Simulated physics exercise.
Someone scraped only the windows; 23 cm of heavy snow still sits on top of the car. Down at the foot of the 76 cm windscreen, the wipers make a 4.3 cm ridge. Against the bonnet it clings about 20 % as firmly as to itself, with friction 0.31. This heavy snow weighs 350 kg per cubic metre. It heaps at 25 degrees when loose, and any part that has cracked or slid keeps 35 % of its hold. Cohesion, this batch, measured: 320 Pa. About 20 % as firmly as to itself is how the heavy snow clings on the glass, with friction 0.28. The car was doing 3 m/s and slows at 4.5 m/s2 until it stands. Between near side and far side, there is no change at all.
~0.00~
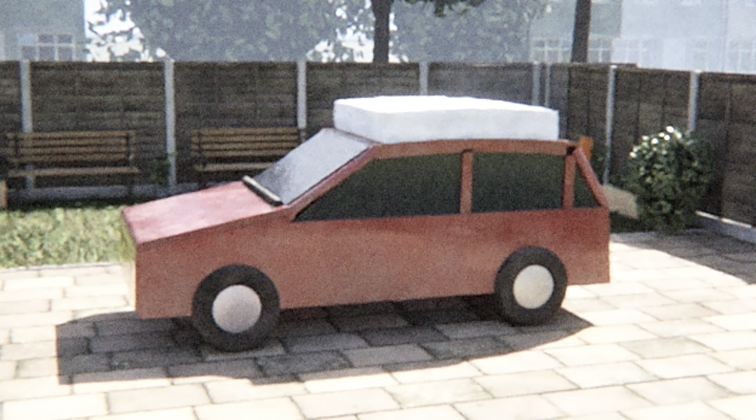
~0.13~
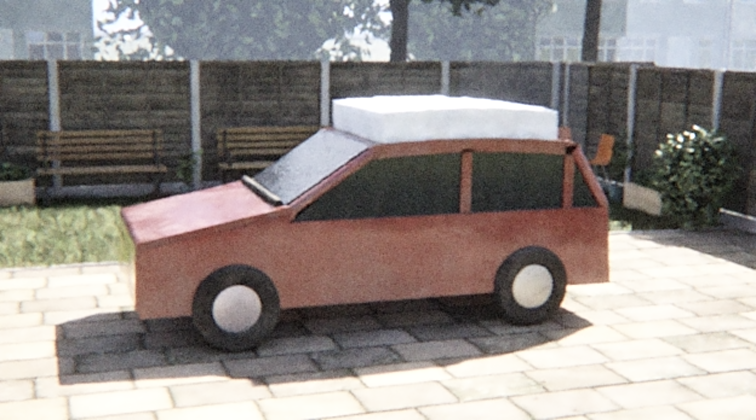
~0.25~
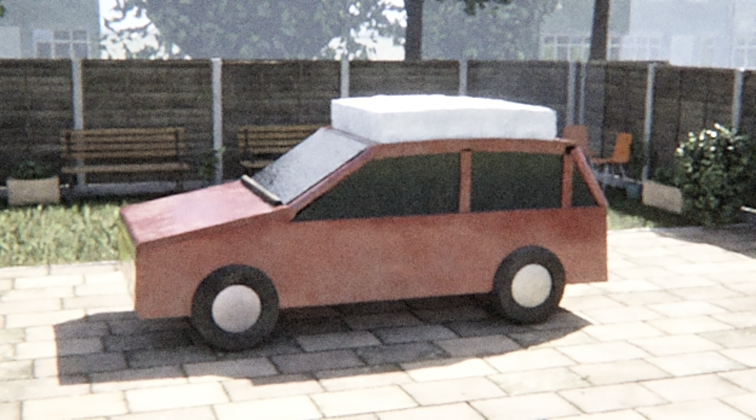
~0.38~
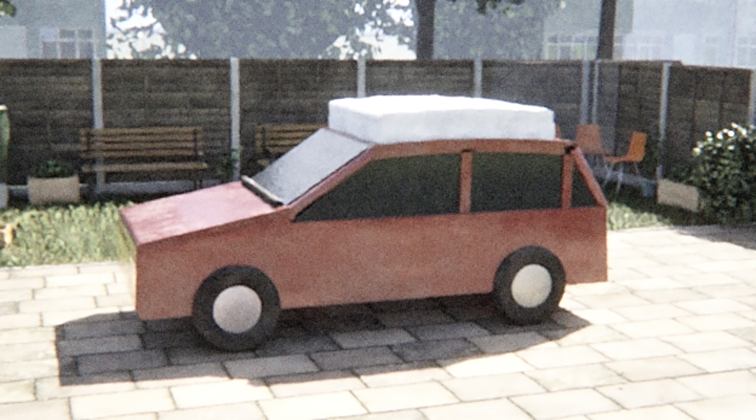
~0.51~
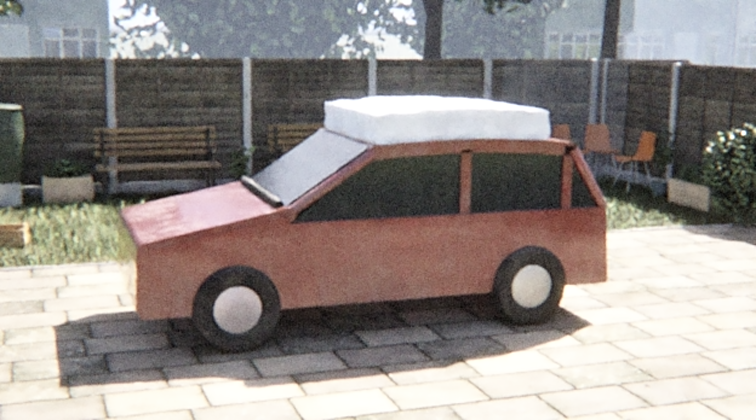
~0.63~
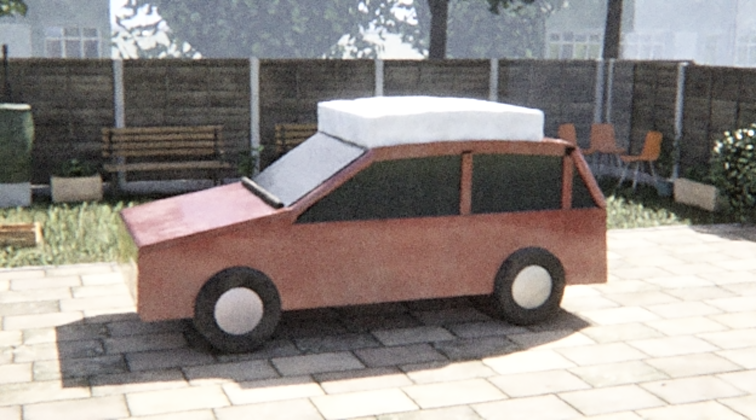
On a paved yard, a white slab slides slowly forward on a red car's roof, leftward.
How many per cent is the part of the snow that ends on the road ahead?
I would say roughly 6 per cent.
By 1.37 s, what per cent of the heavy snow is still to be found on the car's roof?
Close to 80 percent.
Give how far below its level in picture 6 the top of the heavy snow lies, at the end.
Roughly 0 cm.
By 0.97 s, 83 % of the snow is on the roof, 17 % on the glass, none on the bonnet and none has gone off the nose.
By 1.37 s, 82 % of the snow is on the roof, 8 % on the glass, 10 % on the bonnet and none has gone off the nose.
By 1.77 s, 82 % of the snow is on the roof, 8 % on the glass, 10 % on the bonnet and none has gone off the nose.
By 2.17 s, 82 % of the snow is on the roof, 8 % on the glass, 8 % on the bonnet and 2 % has gone off the nose.
By 3.70 s, at the end, 82 % of the snow is on the roof, 8 % on the glass, 5 % on the bonnet and 6 % has gone off the nose.
